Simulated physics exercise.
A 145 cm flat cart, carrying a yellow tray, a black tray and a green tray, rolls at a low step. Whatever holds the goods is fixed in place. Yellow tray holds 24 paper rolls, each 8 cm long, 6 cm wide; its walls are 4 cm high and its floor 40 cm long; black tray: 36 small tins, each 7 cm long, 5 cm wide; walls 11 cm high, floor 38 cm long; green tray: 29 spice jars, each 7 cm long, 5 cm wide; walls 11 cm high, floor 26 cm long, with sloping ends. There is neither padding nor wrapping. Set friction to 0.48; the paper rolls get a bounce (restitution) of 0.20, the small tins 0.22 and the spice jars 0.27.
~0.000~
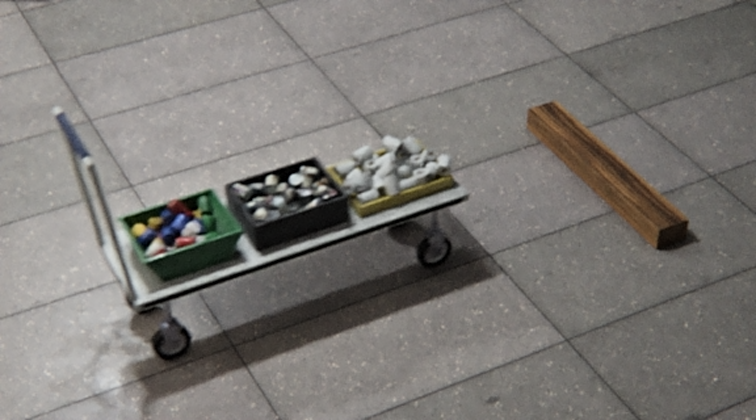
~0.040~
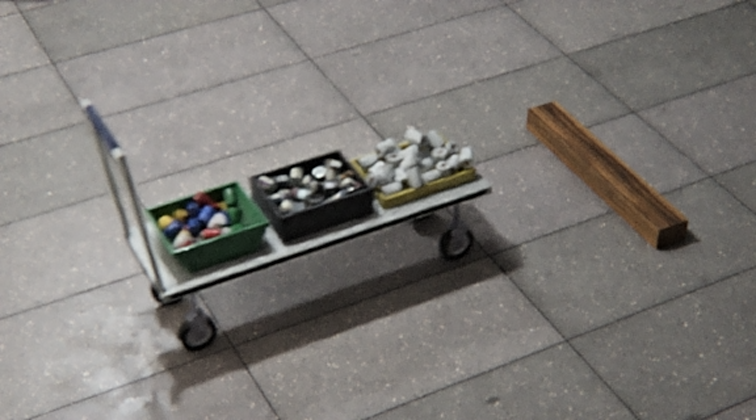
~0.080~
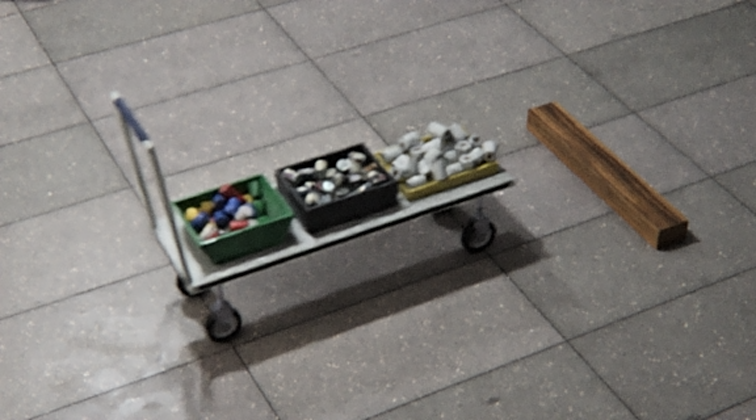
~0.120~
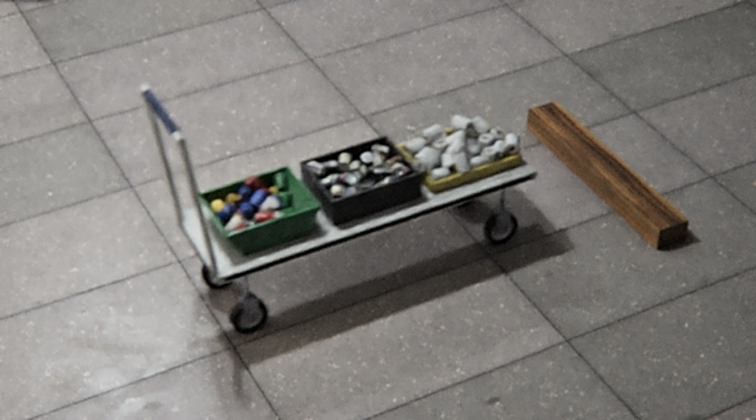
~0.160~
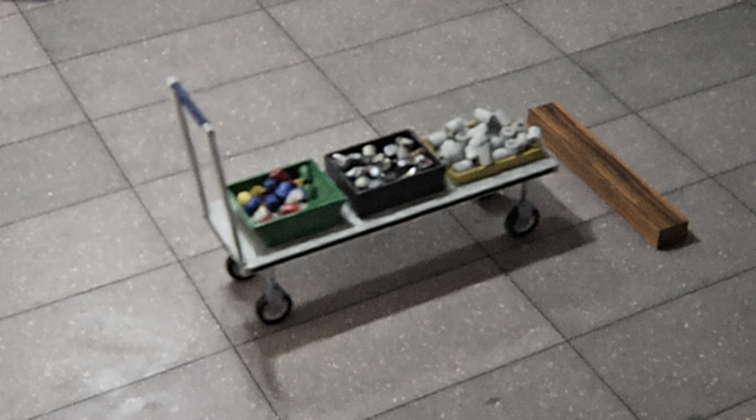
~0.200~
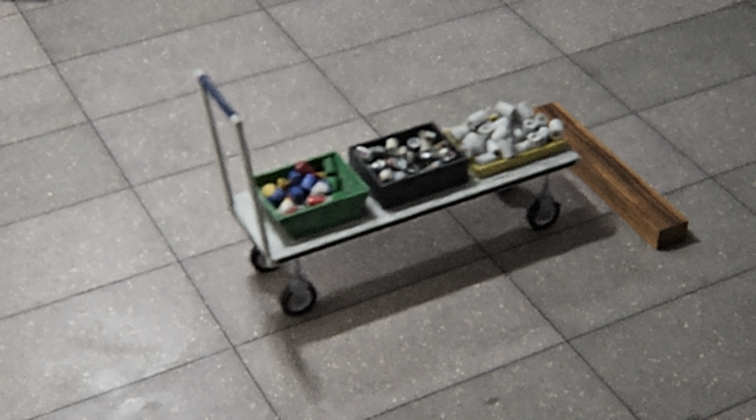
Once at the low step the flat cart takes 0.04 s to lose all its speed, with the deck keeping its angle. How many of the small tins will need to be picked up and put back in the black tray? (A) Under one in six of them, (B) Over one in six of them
(A) Under one in six of them.
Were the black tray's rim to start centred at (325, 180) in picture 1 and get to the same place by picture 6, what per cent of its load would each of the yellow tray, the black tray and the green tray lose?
That would give yellow tray 20 %, black tray 0 % and green tray 0 %.
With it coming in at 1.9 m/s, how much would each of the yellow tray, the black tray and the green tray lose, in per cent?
In that case the yellow tray sheds 20 per cent of its load, the black tray 0 per cent, and the green tray 10 per cent.
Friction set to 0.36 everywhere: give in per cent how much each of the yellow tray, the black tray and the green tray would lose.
Yellow tray 30%, black tray 0%, green tray 10%.
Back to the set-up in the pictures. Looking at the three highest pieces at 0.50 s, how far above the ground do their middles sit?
Close to 70 cm up.
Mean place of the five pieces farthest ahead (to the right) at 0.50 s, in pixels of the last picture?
I'd put them at about (640, 93).
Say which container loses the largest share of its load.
It is the yellow tray.
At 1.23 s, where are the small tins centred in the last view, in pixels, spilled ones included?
In the last view, the centre sits near (469, 146).
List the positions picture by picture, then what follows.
In the first picture (each is followed by its nearest rim corner in this view), black tray, (258, 225); green tray, (146, 261); 82 cm short of the stop; none out.
Black tray, (284, 217); green tray, (174, 252); 71 cm short of the stop, in the second picture.
Black tray, (309, 209); green tray, (201, 243); 60 cm short of the stop, in the third picture.
Black tray, (335, 200); green tray, (228, 235); 49 cm short of the stop, in the fourth picture.
Black tray, (360, 192); green tray, (255, 226); 38 cm short of the stop, in the fifth picture.
Black tray, (384, 185); green tray, (281, 218); 27 cm short of the stop; none out, in the sixth picture.
After 0.28 s, the wheels strike.
After 0.38 s, yellow tray 21 in, 3 out, black tray 35 in, 1 out and green tray 29 in, 0 out.
After 0.50 s, yellow tray 19 in, 5 out, black tray 34 in, 2 out and green tray 26 in, 3 out.
After 0.73 s, yellow tray 17 in, 7 out, black tray 33 in, 3 out and green tray 23 in, 6 out.
Final count (at 1.23 s), yellow tray 16 in, 8 out, black tray 33 in, 3 out and green tray 24 in, 5 out. Asked share, 3 of 36, 8 per cent.
